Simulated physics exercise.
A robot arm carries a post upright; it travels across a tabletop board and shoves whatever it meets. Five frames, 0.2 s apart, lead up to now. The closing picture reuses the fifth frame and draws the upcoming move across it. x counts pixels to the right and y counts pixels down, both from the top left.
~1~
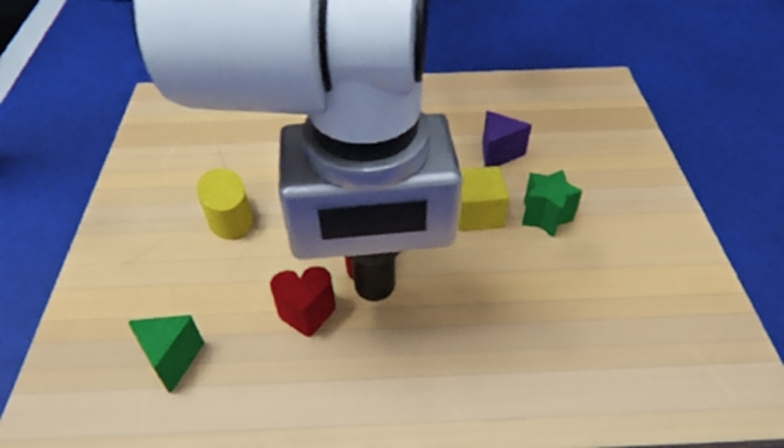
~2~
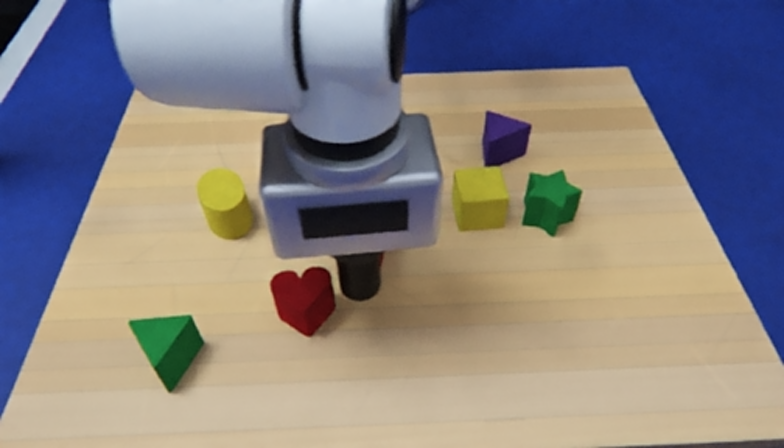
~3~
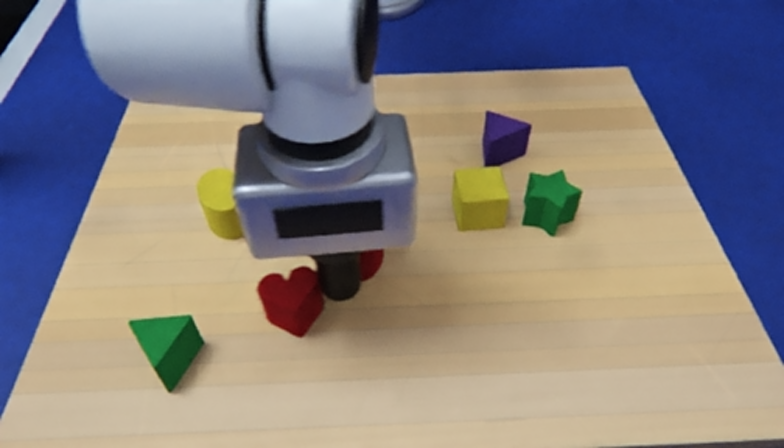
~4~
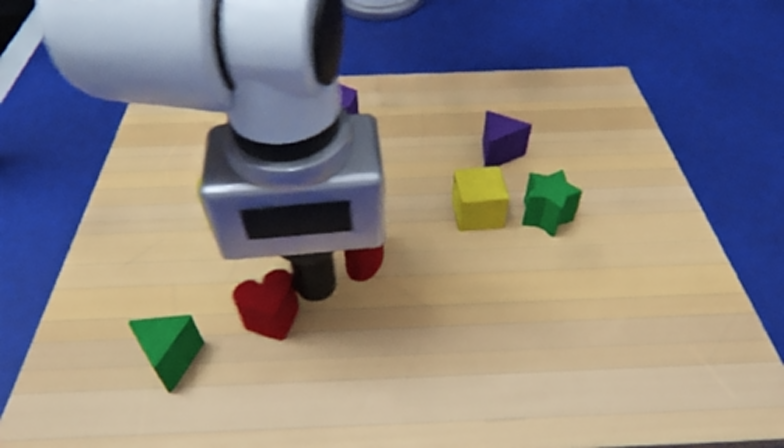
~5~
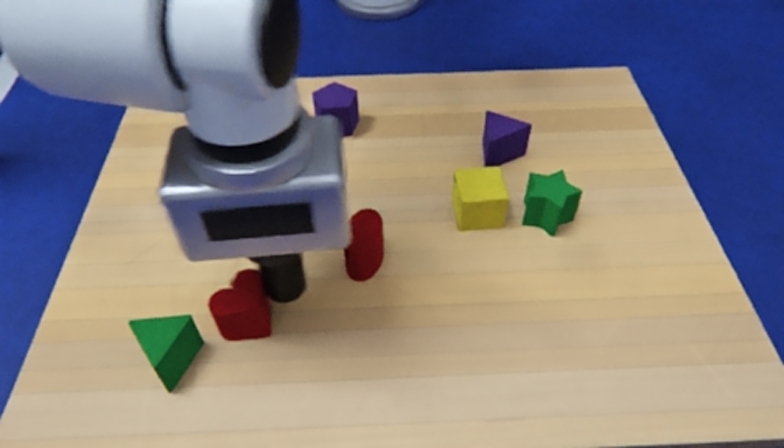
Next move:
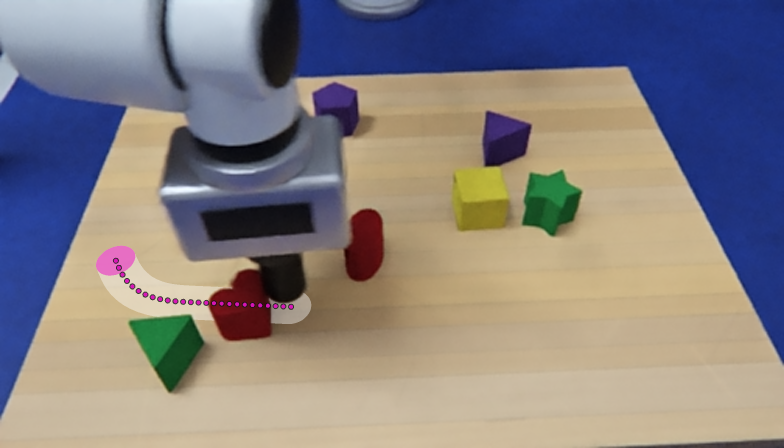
On a wooden board over a blue surface, a white and silver robot arm moved left among colored blocks and pushed the red heart-shaped block leftward, closer to the green triangular block.
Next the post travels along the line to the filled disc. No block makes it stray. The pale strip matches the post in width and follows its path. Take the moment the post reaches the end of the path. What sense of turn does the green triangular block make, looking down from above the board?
It spins with the clock.
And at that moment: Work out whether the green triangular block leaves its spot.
Shifted.
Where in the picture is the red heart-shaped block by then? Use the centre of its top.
The middle of its upper face should be somewhere near (162, 312).
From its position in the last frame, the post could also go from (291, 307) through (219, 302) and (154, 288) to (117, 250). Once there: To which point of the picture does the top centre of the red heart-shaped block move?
The answer is (167, 310).
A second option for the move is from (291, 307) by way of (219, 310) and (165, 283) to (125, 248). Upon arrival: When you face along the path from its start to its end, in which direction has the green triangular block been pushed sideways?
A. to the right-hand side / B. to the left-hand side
B - to the left-hand side.
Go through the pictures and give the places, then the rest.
Tip of the post at (375, 286), middles of tops, green triangular block at (158, 334), red heart-shaped block at (301, 284), red oval hidden, in the first picture.
Post at (360, 286), nothing pushed, in the second picture.
Post at (341, 286), red heart-shaped block at (289, 286), in the third picture.
Post at (316, 286), red heart-shaped block at (265, 290), in the fourth picture.
Post at (286, 288), green triangular block at (158, 334), red heart-shaped block at (240, 293), red oval at (363, 229), in the fifth picture.
The line goes from (291, 307) via (220, 304) and (152, 297), ending at (116, 260).
On the path given first. One third of the way, post at (213, 285); green triangular block at (136, 350), turned 20° clockwise; red heart-shaped block at (176, 307), turned 65° anticlockwise.
Two thirds of the way, post at (141, 278); green triangular block at (137, 352), turned 25° clockwise; red heart-shaped block at (162, 312), turned 95° anticlockwise.
At the end, post at (105, 241); green triangular block at (137, 352), turned 25° clockwise; red heart-shaped block at (162, 312), turned 95° anticlockwise; red oval unmoved.
